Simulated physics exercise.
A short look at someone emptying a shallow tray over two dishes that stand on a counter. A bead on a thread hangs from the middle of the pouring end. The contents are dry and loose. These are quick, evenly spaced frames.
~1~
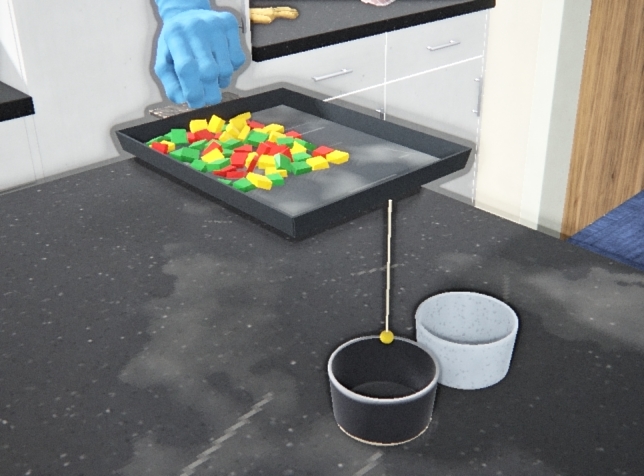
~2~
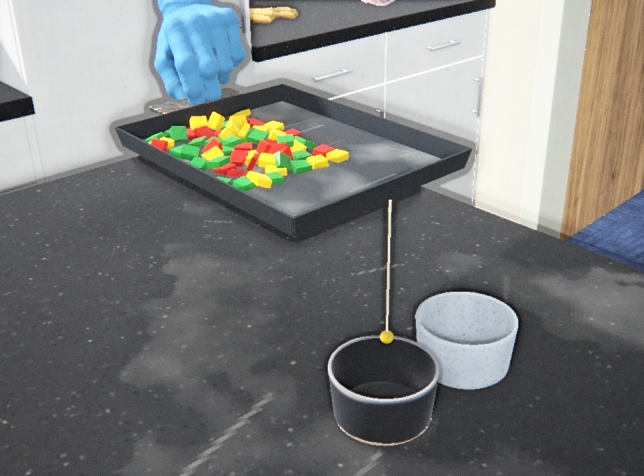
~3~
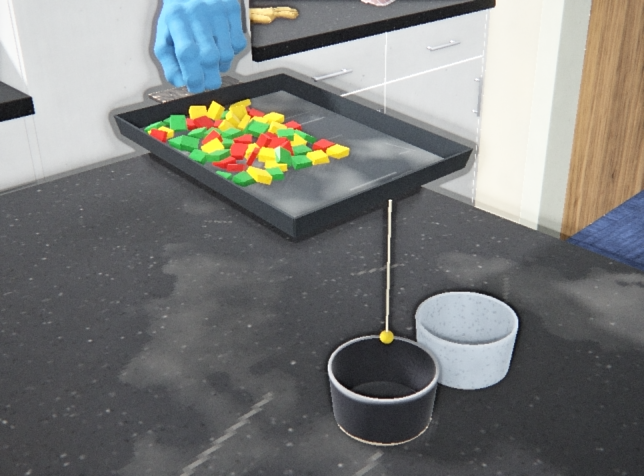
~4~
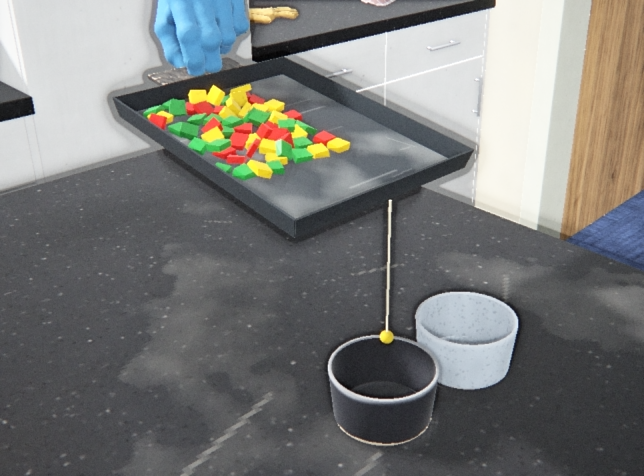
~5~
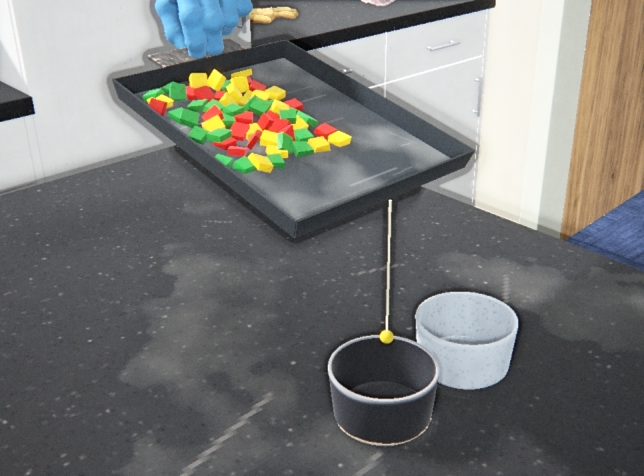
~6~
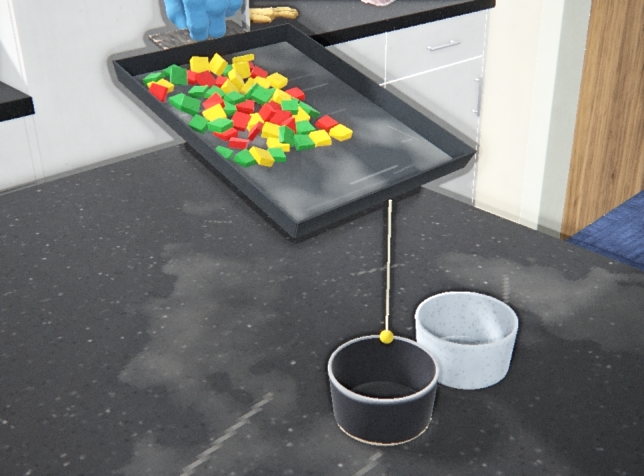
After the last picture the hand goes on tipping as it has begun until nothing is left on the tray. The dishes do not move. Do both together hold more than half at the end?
The two hold only the smaller part of the load.
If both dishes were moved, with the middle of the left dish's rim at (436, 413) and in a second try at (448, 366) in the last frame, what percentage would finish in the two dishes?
Near 50 % and 40 %.
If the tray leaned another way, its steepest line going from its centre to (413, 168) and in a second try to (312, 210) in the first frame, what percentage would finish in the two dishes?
In turn 80 and 10 in a hundred.
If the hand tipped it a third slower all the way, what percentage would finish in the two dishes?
Roughly 30 in a hundred.
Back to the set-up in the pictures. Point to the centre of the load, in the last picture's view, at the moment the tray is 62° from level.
At about (365, 178).
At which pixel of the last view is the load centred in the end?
Around (437, 451).
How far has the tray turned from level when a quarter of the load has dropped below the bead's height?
Around 95° of tilt.
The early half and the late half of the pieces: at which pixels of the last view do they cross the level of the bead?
At about (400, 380), then at (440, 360).
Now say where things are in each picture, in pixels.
In the first picture, corners of the pouring end at (294, 214) and (465, 148), level; middle of the load at (243, 151), mosaic tiles; left dish at (423, 411); right dish at (505, 357); bead on its thread at (387, 337).
In the second picture, corners of the pouring end at (294, 214) and (465, 148), level; middle of the load at (242, 148).
In the third picture, corners of the pouring end at (295, 215) and (466, 148), tipped barely, level across its low end; middle of the load at (242, 140).
In the fourth picture, corners of the pouring end at (296, 216) and (467, 148), tipped a little, level across its low end; middle of the load at (242, 129).
In the fifth picture, corners of the pouring end at (297, 217) and (469, 149), tipped a little, level across its low end; middle of the load at (243, 118).
In the sixth picture, corners of the pouring end at (298, 218) and (470, 149), tipped clearly, level across its low end; middle of the load at (244, 106); left dish at (423, 411); right dish at (505, 357).
Soon, tray tipped steeply; nearly all on the tray; a small part in the air.
A while on, tray tipped past a quarter turn; about two thirds on the tray; a stray few in the left dish; about a quarter outside both; a small part in the air.
Towards the end, tray tipped past a quarter turn; about a quarter in the left dish; a stray few in the right dish; most outside both.
Finally, tray tipped past a quarter turn; about a quarter in the left dish; a stray few in the right dish; most outside both.
